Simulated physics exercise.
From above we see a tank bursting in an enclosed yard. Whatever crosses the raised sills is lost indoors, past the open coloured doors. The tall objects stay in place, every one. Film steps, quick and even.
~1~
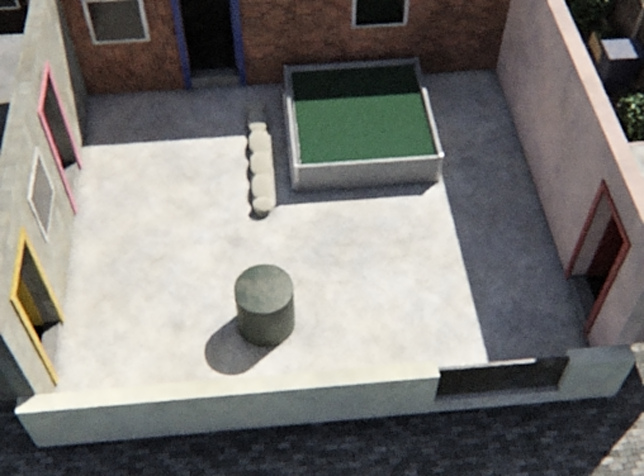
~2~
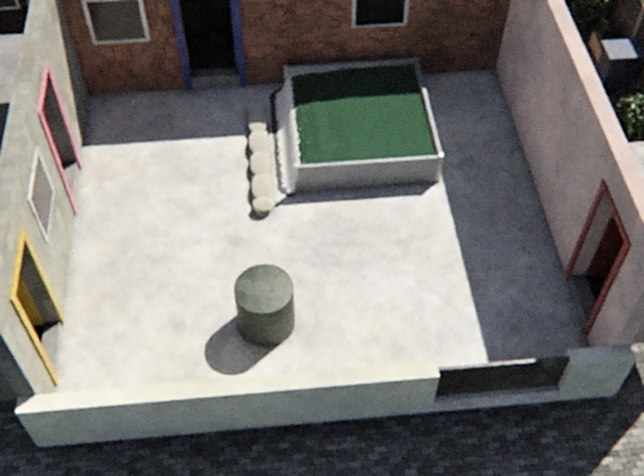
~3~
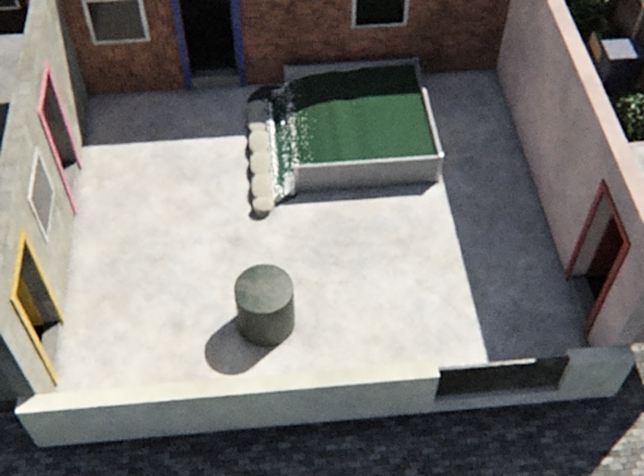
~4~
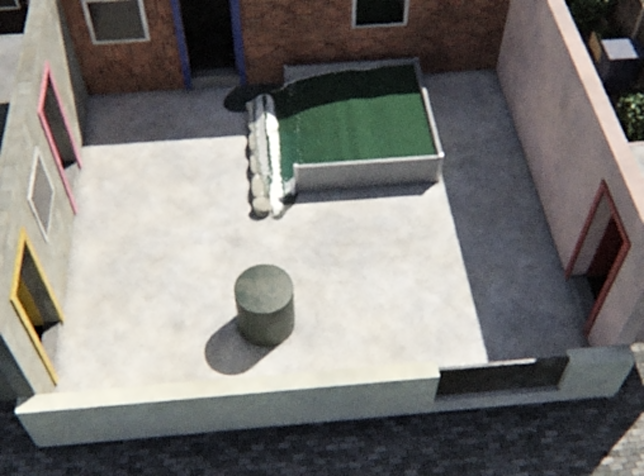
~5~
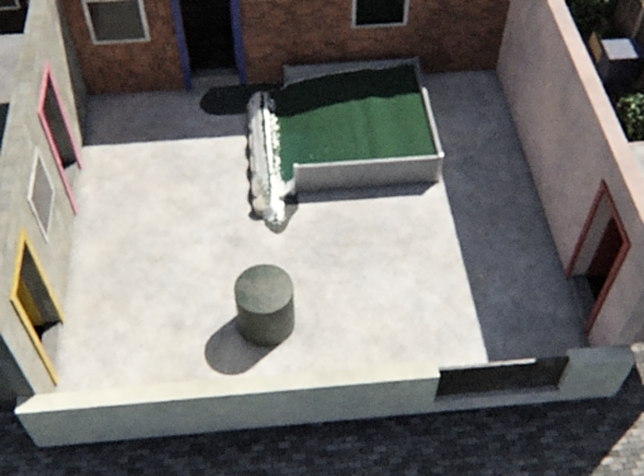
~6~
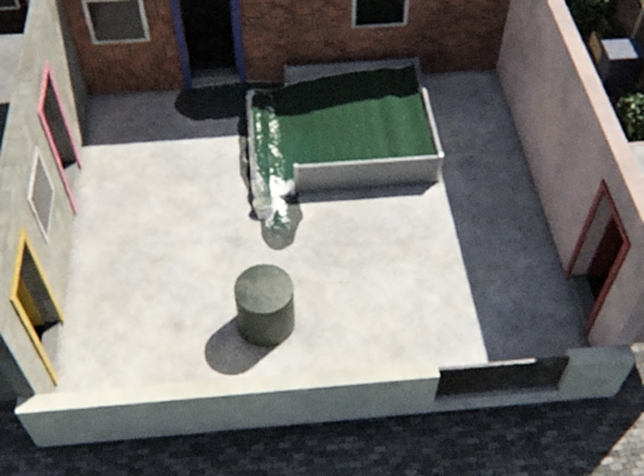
In a walled yard seen from above, a rectangular tank of green water stands whole beside a row of pale, rounded blocks. Its left side gives way and water pours out in a foaming front, surges against the blocks, then spreads along them and past the row's near end.
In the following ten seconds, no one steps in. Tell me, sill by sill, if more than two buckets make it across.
In order: The yellow door copes honestly; the blue door copes honestly; the pink door copes honestly; the red door copes honestly.
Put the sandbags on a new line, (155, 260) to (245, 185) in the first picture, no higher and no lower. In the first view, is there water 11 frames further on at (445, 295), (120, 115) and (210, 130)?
In turn: Spared, submerged, submerged.
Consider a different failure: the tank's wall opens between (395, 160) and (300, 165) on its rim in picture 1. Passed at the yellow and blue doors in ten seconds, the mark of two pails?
The yellow door exceeds the limit and the blue door falls short.
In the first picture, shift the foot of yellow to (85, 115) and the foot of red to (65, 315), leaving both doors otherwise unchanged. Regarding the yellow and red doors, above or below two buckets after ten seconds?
As it turns out, the yellow door runs past it while the red door keeps within it.
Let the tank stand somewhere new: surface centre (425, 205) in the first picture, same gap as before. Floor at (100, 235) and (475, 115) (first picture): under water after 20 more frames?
Point 1: Soaked through; point 2: Not wet.
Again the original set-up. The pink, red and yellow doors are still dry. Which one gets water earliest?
That would be the pink one, ahead of the rest.
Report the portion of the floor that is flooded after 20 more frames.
Some 60 per cent.
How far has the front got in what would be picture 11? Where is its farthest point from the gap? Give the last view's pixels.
About at (89, 99).
A moment on, water covers 25 % of the floor; the yellow door not reached, the blue door wet at the sill, nothing in, the pink door not reached, the red door not reached.
Next, water covers 45 % of the floor; the yellow door not reached, the blue door wet at the sill, nothing in, the pink door wet at the sill, nothing in, the red door not reached.
Then, water covers 60 % of the floor; the yellow door not reached, the blue door wet at the sill, nothing in, the pink door wet at the sill, nothing in, the red door not reached.
Later, water covers 75 % of the floor; the yellow door wet at the sill, nothing in, the blue door wet at the sill, nothing in, the pink door wet at the sill, nothing in, the red door wet at the sill, nothing in.
In the end, water covers 90 % of the floor; the yellow door wet at the sill, nothing in, the blue door wet at the sill, nothing in, the pink door wet at the sill, nothing in, the red door wet at the sill, nothing in.
